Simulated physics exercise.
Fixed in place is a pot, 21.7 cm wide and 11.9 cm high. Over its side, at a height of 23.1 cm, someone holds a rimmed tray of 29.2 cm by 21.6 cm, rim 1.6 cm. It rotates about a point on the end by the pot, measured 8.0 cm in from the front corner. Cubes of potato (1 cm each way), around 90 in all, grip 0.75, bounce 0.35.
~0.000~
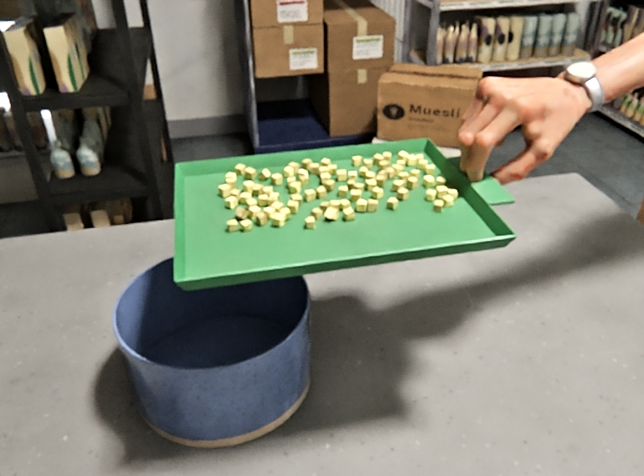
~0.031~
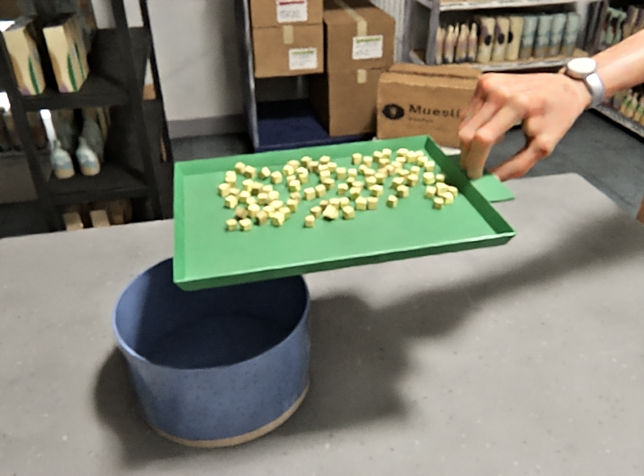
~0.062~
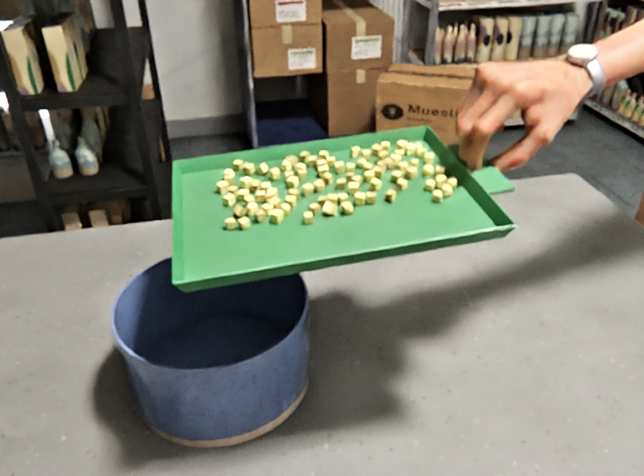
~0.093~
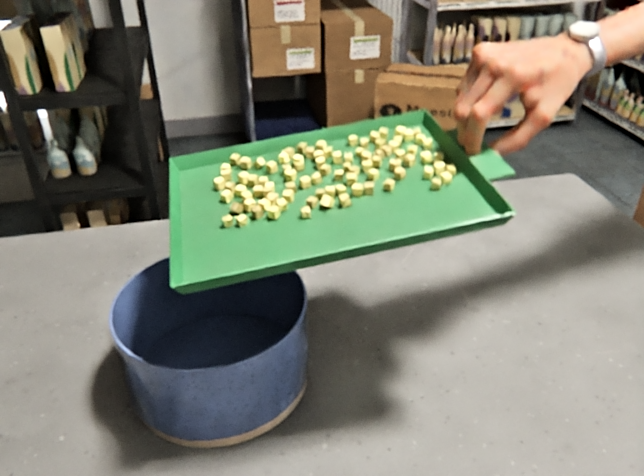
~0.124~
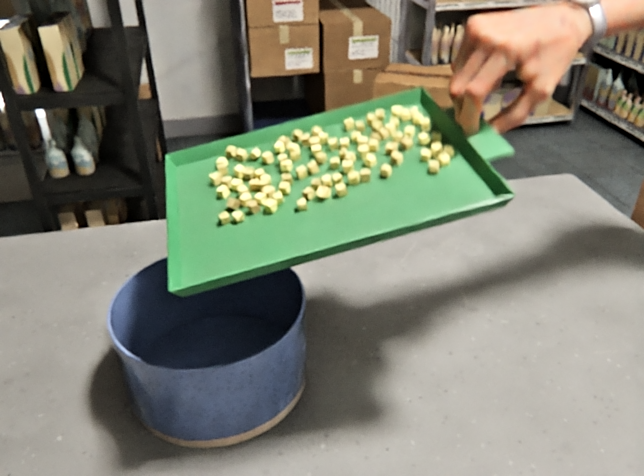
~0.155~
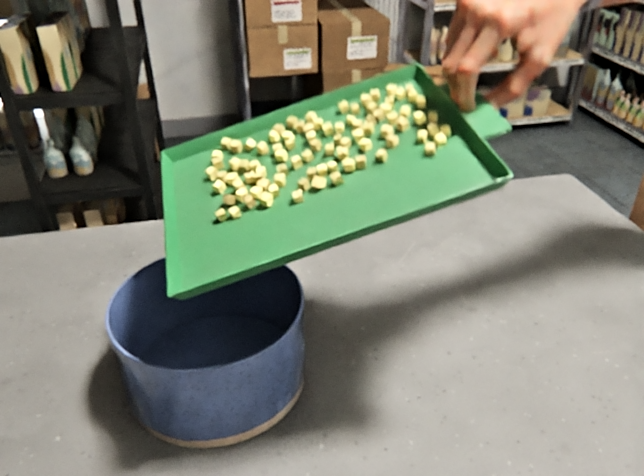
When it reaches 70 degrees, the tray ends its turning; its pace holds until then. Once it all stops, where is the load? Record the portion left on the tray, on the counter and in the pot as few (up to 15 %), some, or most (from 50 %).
Result. Left on the tray: Few; counter: Most; pot: Few.
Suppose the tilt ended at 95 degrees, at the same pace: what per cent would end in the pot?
5 per cent.
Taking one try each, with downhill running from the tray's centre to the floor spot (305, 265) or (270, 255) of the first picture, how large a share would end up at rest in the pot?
Near 0 and 0 per cent, in that order.
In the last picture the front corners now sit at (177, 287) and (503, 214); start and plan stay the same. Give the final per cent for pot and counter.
Pot 0 % / counter 95 %.
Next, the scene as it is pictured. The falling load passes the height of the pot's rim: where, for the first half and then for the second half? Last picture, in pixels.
The first half passes near (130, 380) and the second half near (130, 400).
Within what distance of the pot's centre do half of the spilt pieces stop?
Some 28 centimetres.
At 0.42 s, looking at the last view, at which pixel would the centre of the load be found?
(218, 98) or thereabouts.
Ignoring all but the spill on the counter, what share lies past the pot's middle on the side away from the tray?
Estimate: Roughly 100 per cent of the pieces.
Then, at 0.31 s, tilt 46 degrees; the tray holds 100 %, the pot 0 %.
After 0.42 s, tilt 65 degrees; the tray holds 100 %, the pot 0 %.
After 0.65 s, tilt 70 degrees; the tray holds 5 %, the pot 5 %.
At rest (2.2 s), tray 0 %, counter 95 %, pot 5 %.
